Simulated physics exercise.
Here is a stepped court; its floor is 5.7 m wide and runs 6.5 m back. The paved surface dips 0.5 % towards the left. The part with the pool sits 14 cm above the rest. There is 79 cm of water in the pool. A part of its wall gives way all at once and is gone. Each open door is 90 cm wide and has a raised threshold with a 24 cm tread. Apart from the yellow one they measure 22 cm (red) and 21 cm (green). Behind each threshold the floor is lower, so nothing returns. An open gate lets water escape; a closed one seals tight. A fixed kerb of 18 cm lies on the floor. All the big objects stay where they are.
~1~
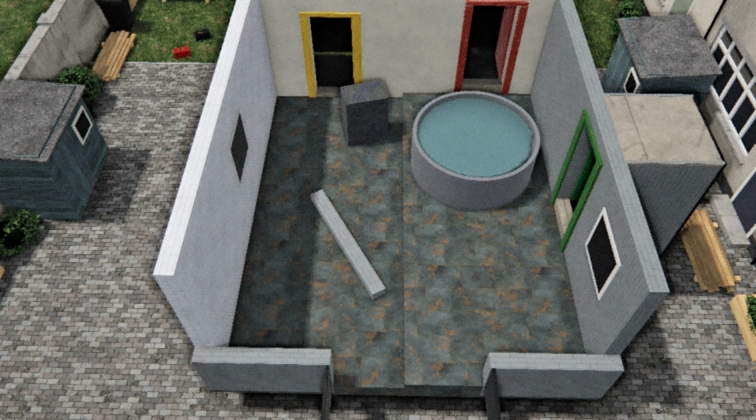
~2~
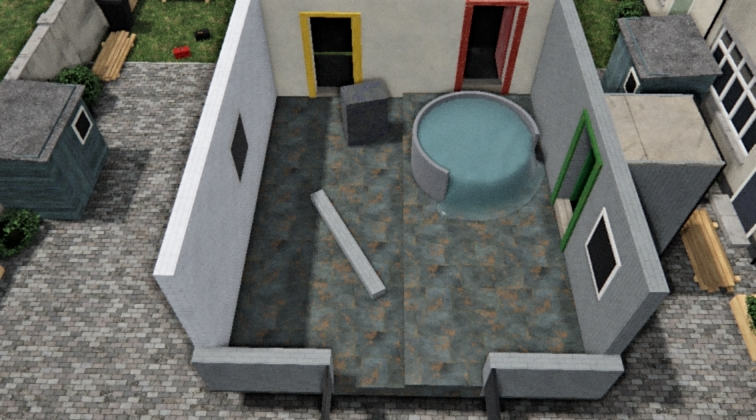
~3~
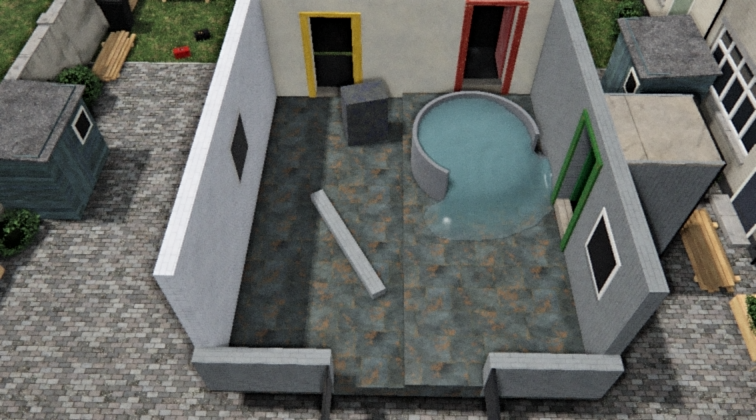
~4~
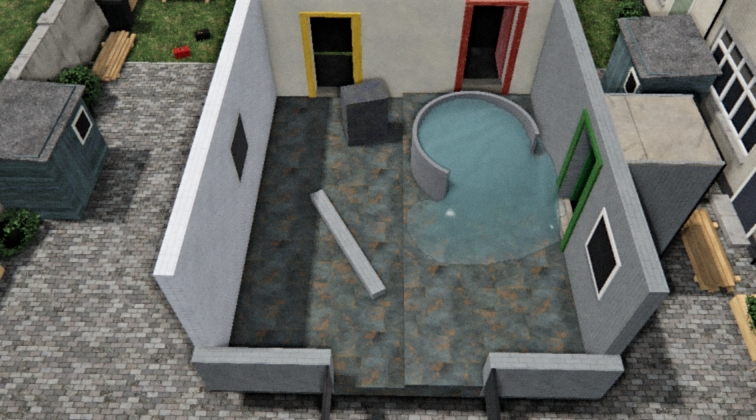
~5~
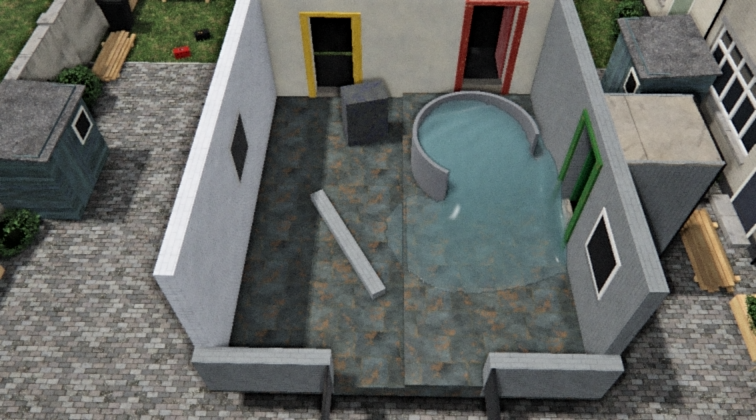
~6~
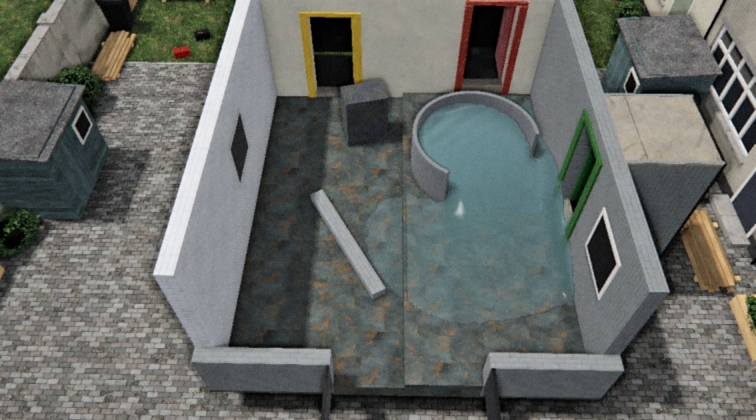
Water pours from the broken front of the round pool and spreads across the paved floor.
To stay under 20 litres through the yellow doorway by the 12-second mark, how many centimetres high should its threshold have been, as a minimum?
At least 12 cm or so.
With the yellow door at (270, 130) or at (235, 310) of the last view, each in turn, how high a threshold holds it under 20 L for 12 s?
Roughly 11.5 and 19 cm.
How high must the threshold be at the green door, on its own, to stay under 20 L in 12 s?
Roughly 30 cm at green.
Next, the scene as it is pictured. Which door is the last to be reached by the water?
The yellow one.
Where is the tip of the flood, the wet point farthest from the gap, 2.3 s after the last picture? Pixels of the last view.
Around (270, 370).
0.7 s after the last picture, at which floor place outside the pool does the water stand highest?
At about (559, 372).
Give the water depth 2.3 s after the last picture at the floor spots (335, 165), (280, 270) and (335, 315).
In that order: 0, 0 and 1 cm.
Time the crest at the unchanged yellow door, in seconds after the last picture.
Around 7.0 s.
Then, 0.7 s after the last picture water covers 40 % of the floor, deepest (52 cm) near (559, 372); it has not reached the yellow door.
Then, 2.3 s after the last picture water covers 50 % of the floor, deepest (34 cm) near (548, 372); it has not reached the yellow door.
Then, 11.3 s after the last picture water covers 95 % of the floor, deepest (16 cm) near (278, 96); 12 cm at the yellow door, 72 litres in over its 8 cm threshold.
At the yellow door as built, the water peaked near 15 cm, 6.9 s after the last picture.
Run again over the same 12 s with other heights there, 28 litres in over 11 cm, 12 litres over 13 cm. The limit of 20 litres is kept from about 12 cm up.
